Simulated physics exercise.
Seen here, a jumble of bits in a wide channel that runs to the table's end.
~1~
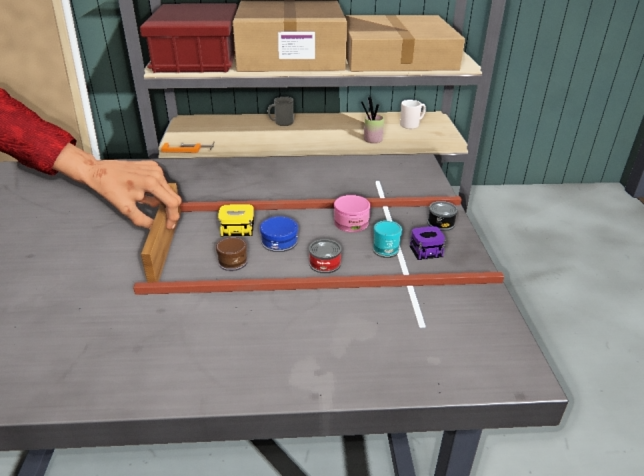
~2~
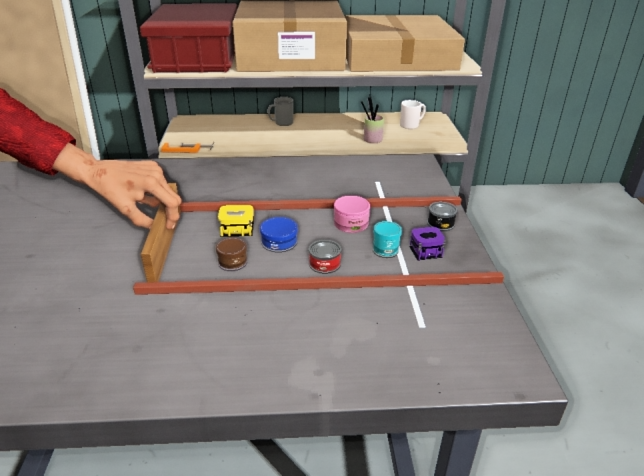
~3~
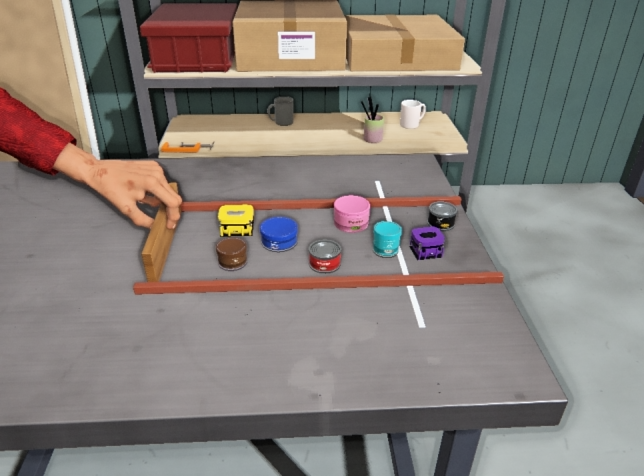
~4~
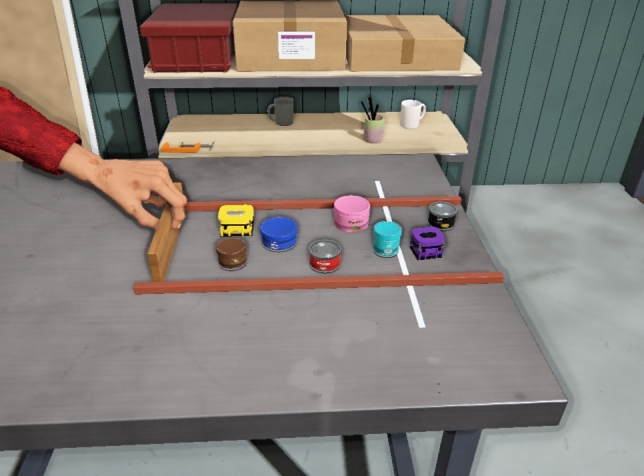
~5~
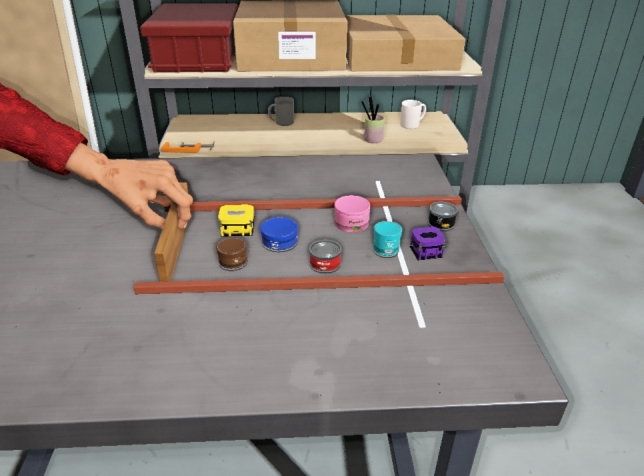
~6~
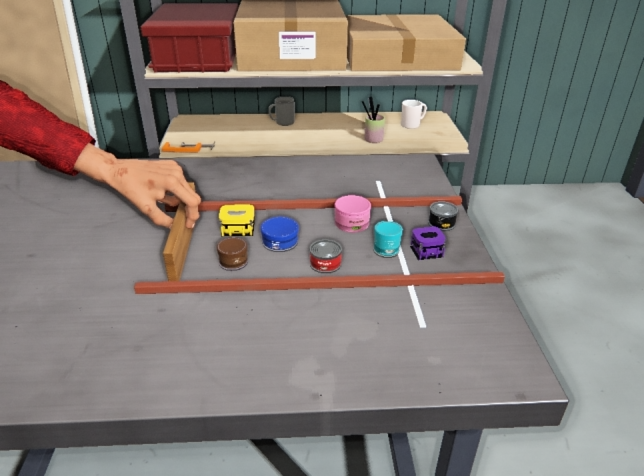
A hand slides a wooden board slightly right toward the colourful tins and cases between red rails.
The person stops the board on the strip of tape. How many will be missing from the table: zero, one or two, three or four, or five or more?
Here the number that fall off is zero.
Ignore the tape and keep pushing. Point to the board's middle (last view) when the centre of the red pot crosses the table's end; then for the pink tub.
About (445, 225), and (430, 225) for the other.
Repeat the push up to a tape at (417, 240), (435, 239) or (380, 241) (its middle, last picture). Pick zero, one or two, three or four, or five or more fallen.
For each place: Either one or two; three to four; zero.
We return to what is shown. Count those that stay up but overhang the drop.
1 of them.
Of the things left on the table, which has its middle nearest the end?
Foremost is the black tin.
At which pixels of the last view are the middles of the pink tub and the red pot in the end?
Near (439, 212) and (445, 263).
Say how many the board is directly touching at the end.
That makes 3.
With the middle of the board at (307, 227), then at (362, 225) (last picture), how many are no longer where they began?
The counts are 5 and 7.
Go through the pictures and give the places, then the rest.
Black tin (442, 216); purple case (427, 243); turquoise pot (387, 239); board (163, 231); tape (396, 240), in the first frame.
Purple case (427, 244); pink tub (352, 214), in the second frame.
Turquoise pot (387, 239); blue tin (279, 234), in the third frame.
Black tin (442, 216); yellow case (237, 221), in the fourth frame.
Purple case (427, 243); red pot (325, 256), in the fifth frame.
Black tin (443, 216); purple case (428, 243); turquoise pot (387, 239); board (183, 230); tape (396, 240), in the sixth frame.
Soon after, none off yet; black tin at rest near (443, 216); purple case at rest near (428, 243); turquoise pot at rest near (387, 239).
Then, none off yet; black tin at rest near (444, 216); purple case moved a little near (440, 244); turquoise pot moved about its own width near (413, 241).
At rest, the number that fall off is zero.
